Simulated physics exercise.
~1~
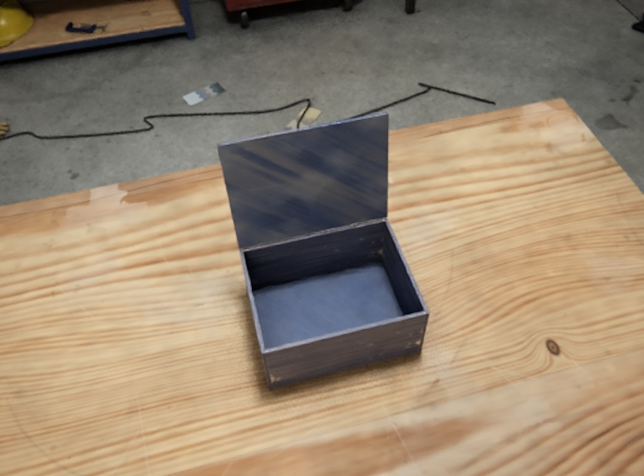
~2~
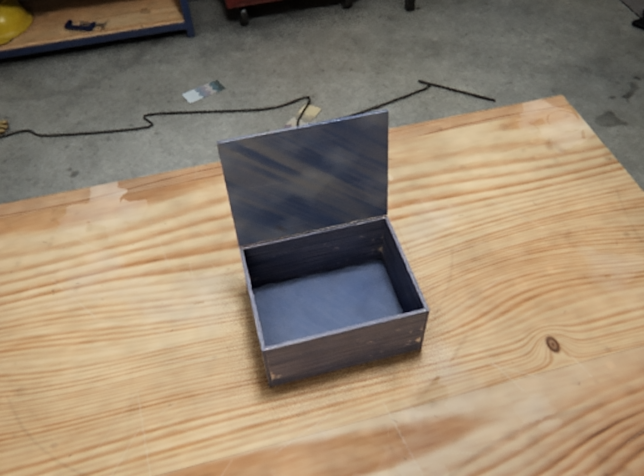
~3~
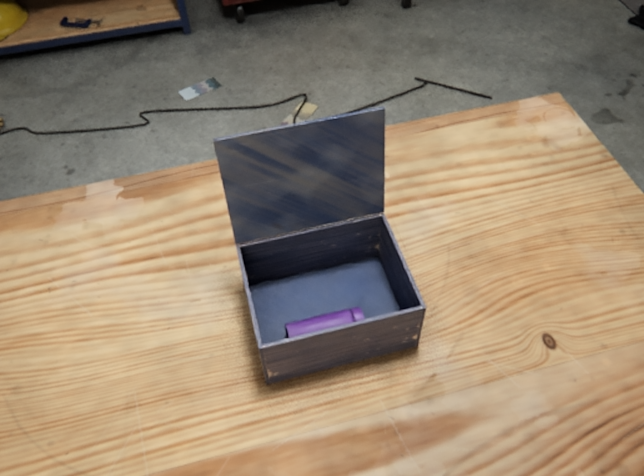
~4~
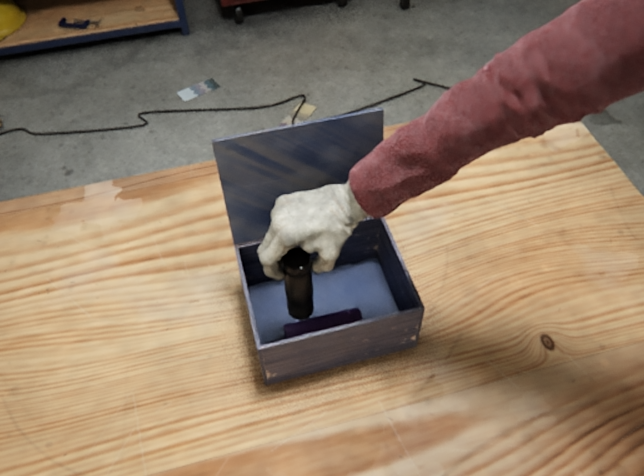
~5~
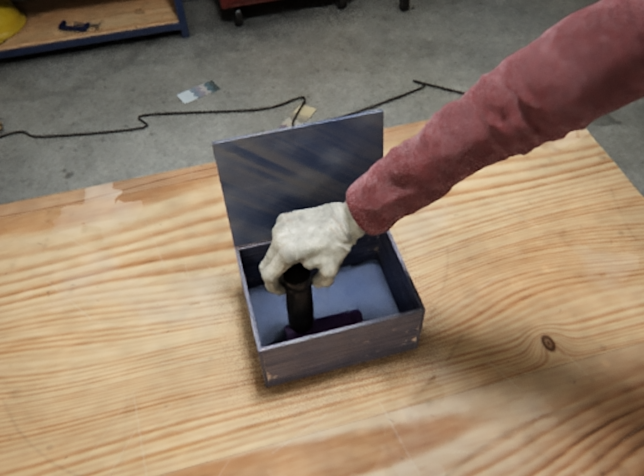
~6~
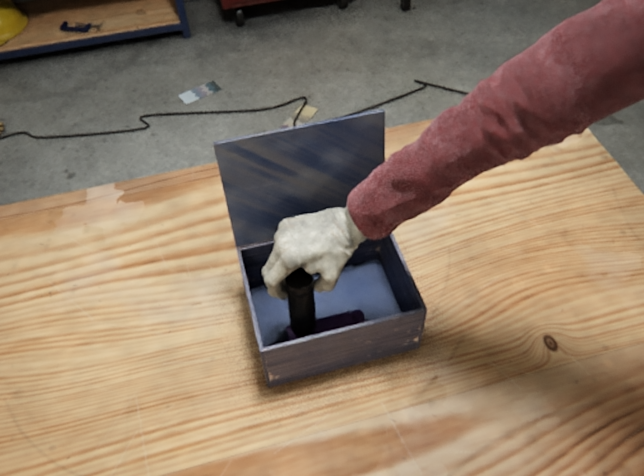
A gloved hand lowers a black cylinder into an open box holding a purple object.
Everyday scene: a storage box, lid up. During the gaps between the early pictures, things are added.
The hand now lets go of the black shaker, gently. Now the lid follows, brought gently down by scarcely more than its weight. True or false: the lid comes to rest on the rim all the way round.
True.
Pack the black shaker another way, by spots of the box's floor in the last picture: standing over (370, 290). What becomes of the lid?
Packed like that, it is kept open.
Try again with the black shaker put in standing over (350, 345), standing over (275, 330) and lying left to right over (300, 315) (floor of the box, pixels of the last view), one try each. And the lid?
In the first case it stays ajar; in the second case it stays ajar; in the third case it shuts flat.
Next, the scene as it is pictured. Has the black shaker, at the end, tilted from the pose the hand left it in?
It ends up leaning.
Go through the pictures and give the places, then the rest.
The last thing is not in view yet, in the first frame.
The last thing is not in view yet, in the second frame.
The last thing is not in view yet, in the third frame.
Coming down; black shaker (299, 285), in the fourth frame.
Coming down; black shaker (299, 299), in the fifth frame.
Put in, still held; black shaker (301, 303), in the sixth frame.
Then, 1.10 s later than the last frame, lid starting down; black shaker on its side near (275, 310); purple shaker moved a little.
Then, 2.00 s later than the last frame, lid 24° above the rim; black shaker on its side near (271, 311); purple shaker moved a little.
When it is over, lid shut; lying over in the box, black shaker; purple shaker as before. End places, in pixels of the last picture, black shaker near (271, 311).
